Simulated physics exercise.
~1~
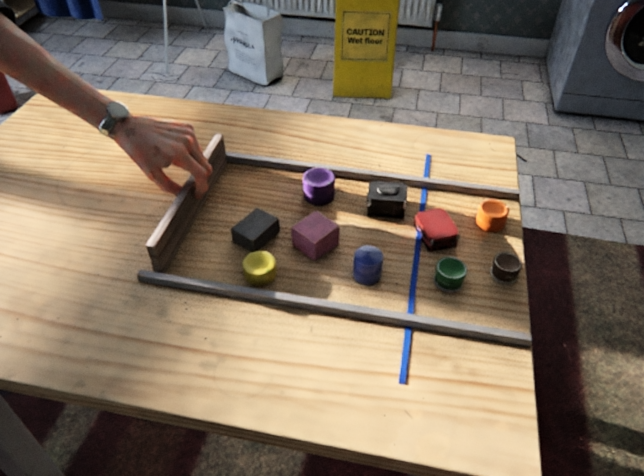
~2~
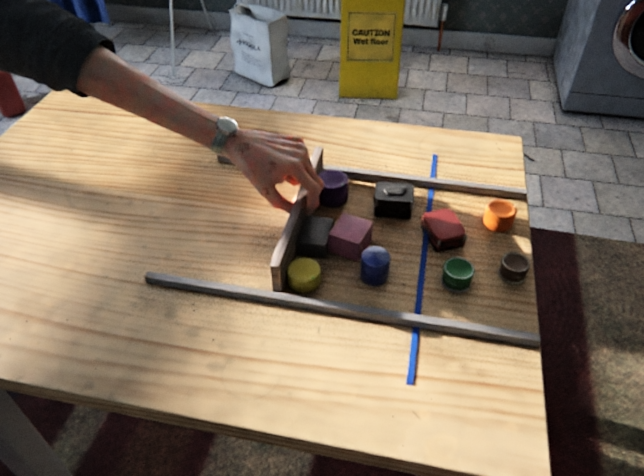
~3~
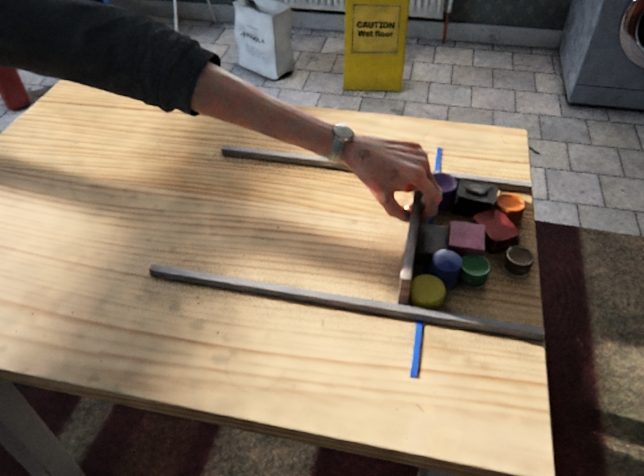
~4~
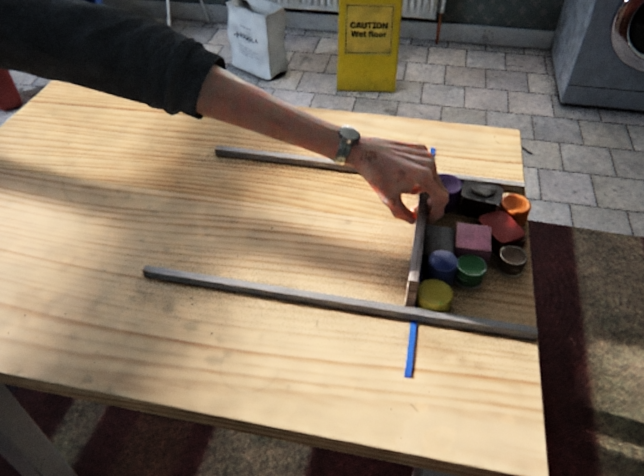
To begin with, a hand holds a dark board upright across a channel between two rails on a wooden table, with small coloured blocks and lids scattered to its right and a strip of blue tape crossing the channel. The hand slides the board right, reaching the grey block and the yellow and purple lids. It keeps pushing, and the gathered pieces bunch up with the pink, blue, red and green ones near the table's end. The board stops around the tape, the hand still on it, with the pieces crowded together and none fallen off.
